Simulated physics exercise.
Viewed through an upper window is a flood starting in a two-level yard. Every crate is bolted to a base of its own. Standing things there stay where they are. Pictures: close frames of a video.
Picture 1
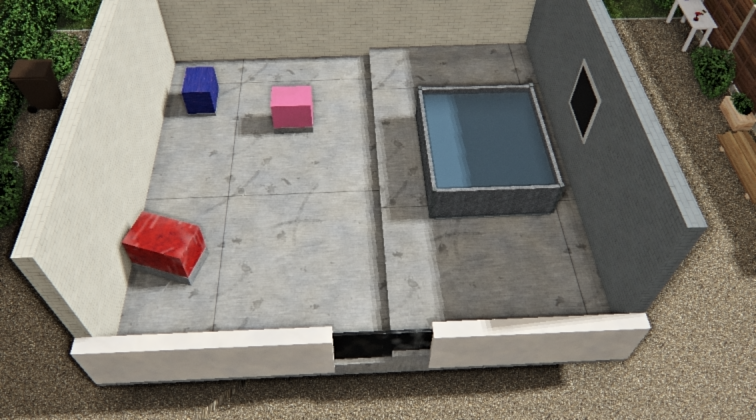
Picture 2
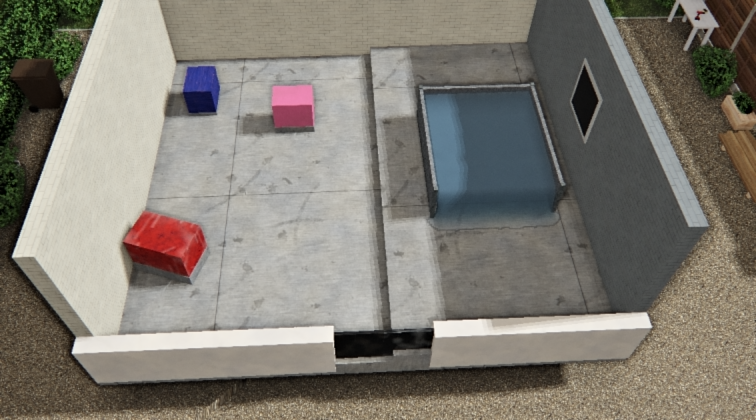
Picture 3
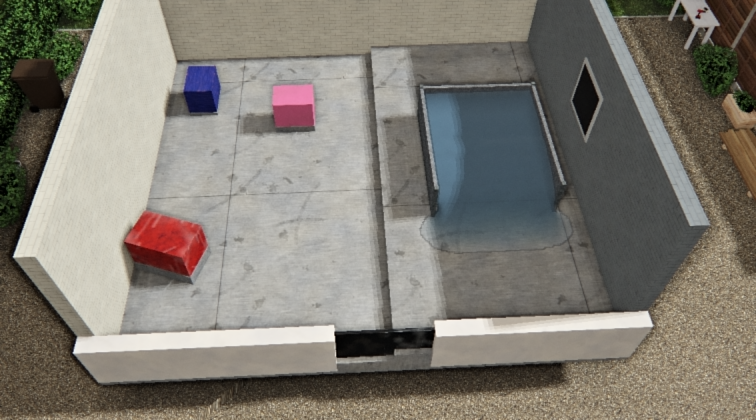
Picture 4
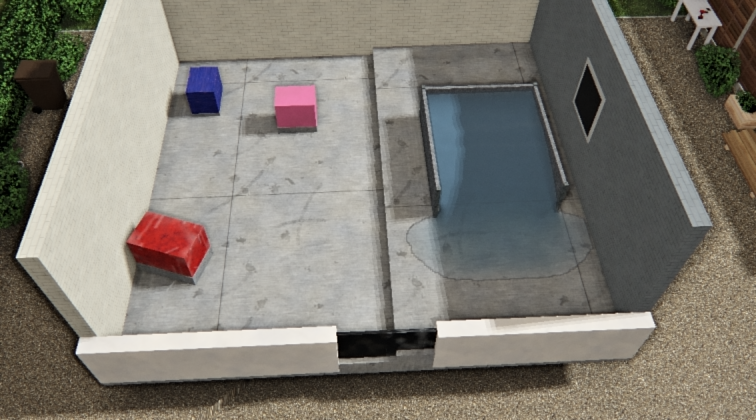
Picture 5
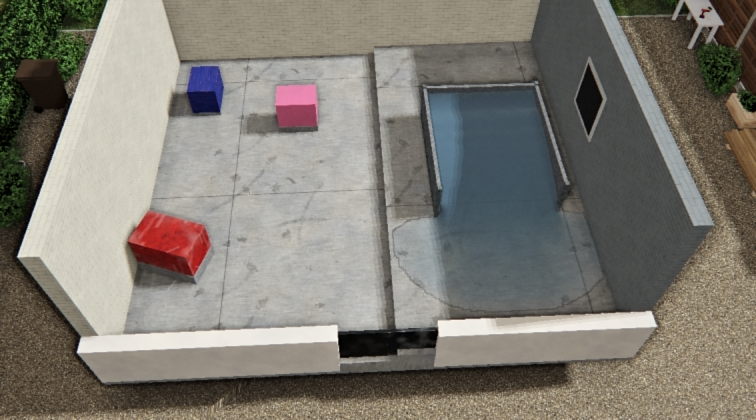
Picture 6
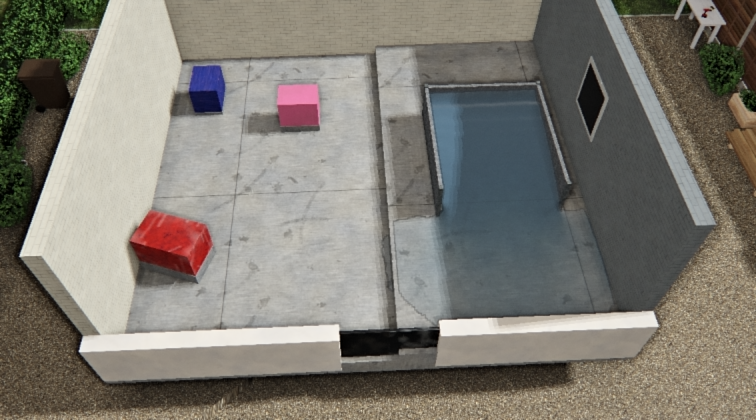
Water pours out through the open front side of a raised tank on the right of a walled yard and spreads across the grey floor toward the near wall, while the blue, pink and red blocks on the left stay still.
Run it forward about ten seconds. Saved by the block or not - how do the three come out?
They come out like this: The blue crate wet, the pink crate dry, the red crate wet.
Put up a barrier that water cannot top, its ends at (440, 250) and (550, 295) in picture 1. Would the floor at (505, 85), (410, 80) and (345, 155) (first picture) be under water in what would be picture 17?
As listed: Dry, no water, not flooded.
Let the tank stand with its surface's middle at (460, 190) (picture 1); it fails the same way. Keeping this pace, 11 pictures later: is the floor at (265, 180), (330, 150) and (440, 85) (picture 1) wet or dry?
Taking the three spots in order: Bare, bare, bare.
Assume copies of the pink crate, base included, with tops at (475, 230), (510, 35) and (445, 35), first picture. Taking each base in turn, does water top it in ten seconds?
Gets flooded, stays clear, stays clear.
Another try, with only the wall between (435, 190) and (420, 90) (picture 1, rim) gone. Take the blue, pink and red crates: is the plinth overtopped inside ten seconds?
Blue crate is reached; pink crate is reached; red crate is reached.
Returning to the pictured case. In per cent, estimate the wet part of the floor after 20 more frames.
Around 40 percent.
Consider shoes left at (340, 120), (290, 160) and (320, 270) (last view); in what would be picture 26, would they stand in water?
Taking the three spots one by one, I'd call them clear, clear and drenched.
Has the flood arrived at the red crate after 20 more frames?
Note - red: Wet underfoot.
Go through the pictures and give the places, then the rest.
The first frame shows the open tank at (486, 138) is whole and still.
In the second frame, the front is at (554, 217), out from the gap at (495, 204).
In the third frame, water pours out at (495, 205) and has run to (425, 231).
In the fourth frame, the front is at (423, 256), out from the gap at (497, 206).
In the fifth frame, water pours out at (498, 206) and has run to (444, 297).
In the sixth frame, water pours out at (499, 206) and has run to a hidden place.
A moment on, water covers 20 % of the floor; the blue crate not reached, the pink crate not reached, the red crate not reached.
Next, water covers 25 % of the floor; the blue crate not reached, the pink crate not reached, the red crate not reached.
Then, water covers 40 % of the floor; the blue crate not reached, the pink crate not reached, the red crate water round its plinth.
Later, water covers 65 % of the floor; the blue crate water round its plinth, the pink crate water round its plinth, the red crate water round its plinth.
In the end, water covers 90 % of the floor; the blue crate was topped, the pink crate stayed above the water, the red crate was topped.
